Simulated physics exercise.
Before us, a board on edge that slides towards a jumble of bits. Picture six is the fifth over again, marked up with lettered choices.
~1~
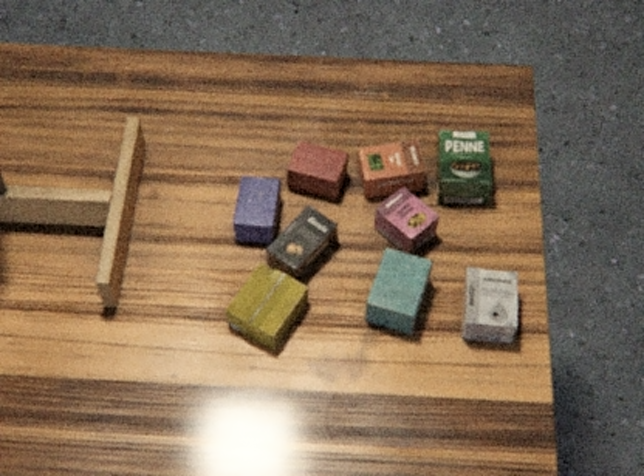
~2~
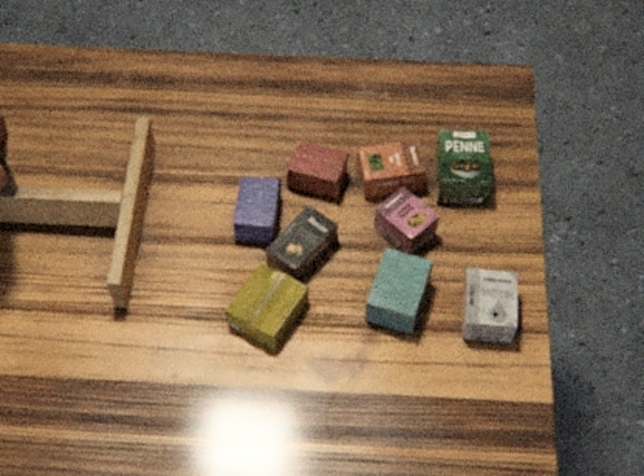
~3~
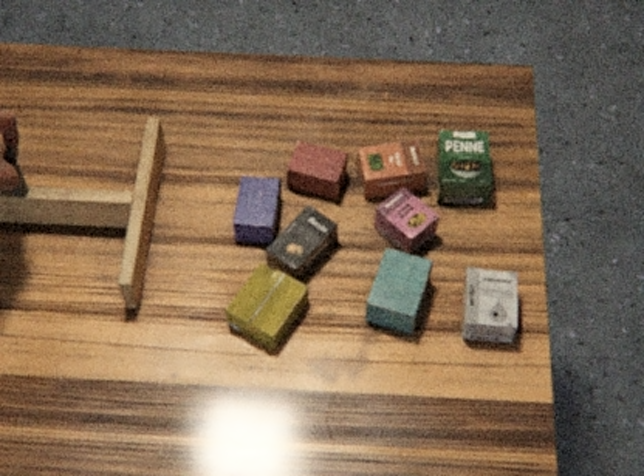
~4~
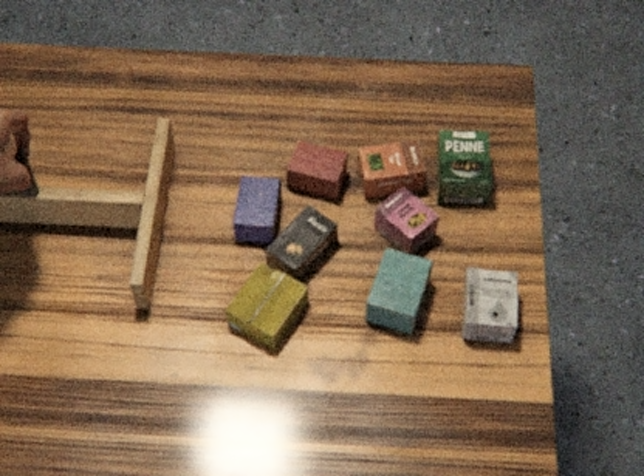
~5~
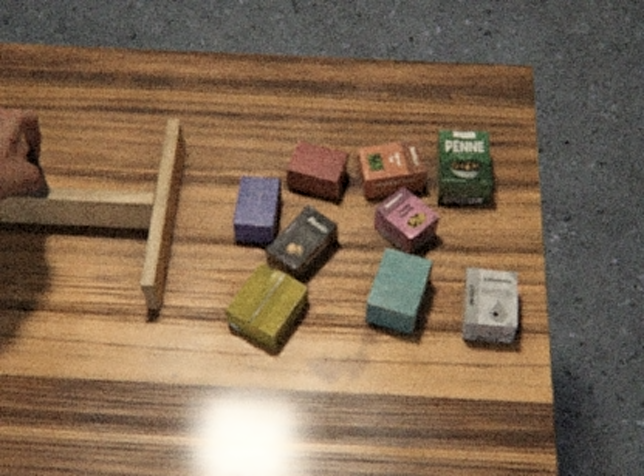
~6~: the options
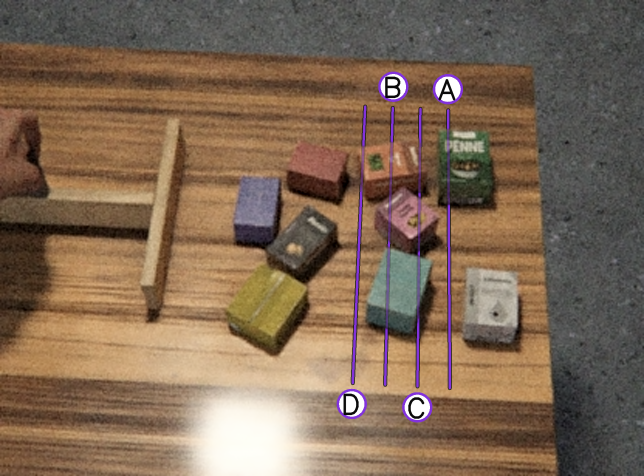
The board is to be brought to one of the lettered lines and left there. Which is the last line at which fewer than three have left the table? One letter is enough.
As far as mark A.
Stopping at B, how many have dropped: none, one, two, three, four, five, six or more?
The count is none.
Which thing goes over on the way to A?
It is the green packet.
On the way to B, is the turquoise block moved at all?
Yes.
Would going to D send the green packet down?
No.
On the marked copy, A at (449, 238); B at (389, 235); C at (419, 237); D at (359, 234).
With A. Early on, board (265, 203); yellow box (294, 310); black packet (323, 250).
Further on, board (368, 208); green packet (518, 176); white box (510, 304).
At the end, board (447, 211); green packet over the edge; orange packet (536, 183); one fallen.
As for the rest, B is within the limit but short; C is within the limit but short; D is within the limit but short.
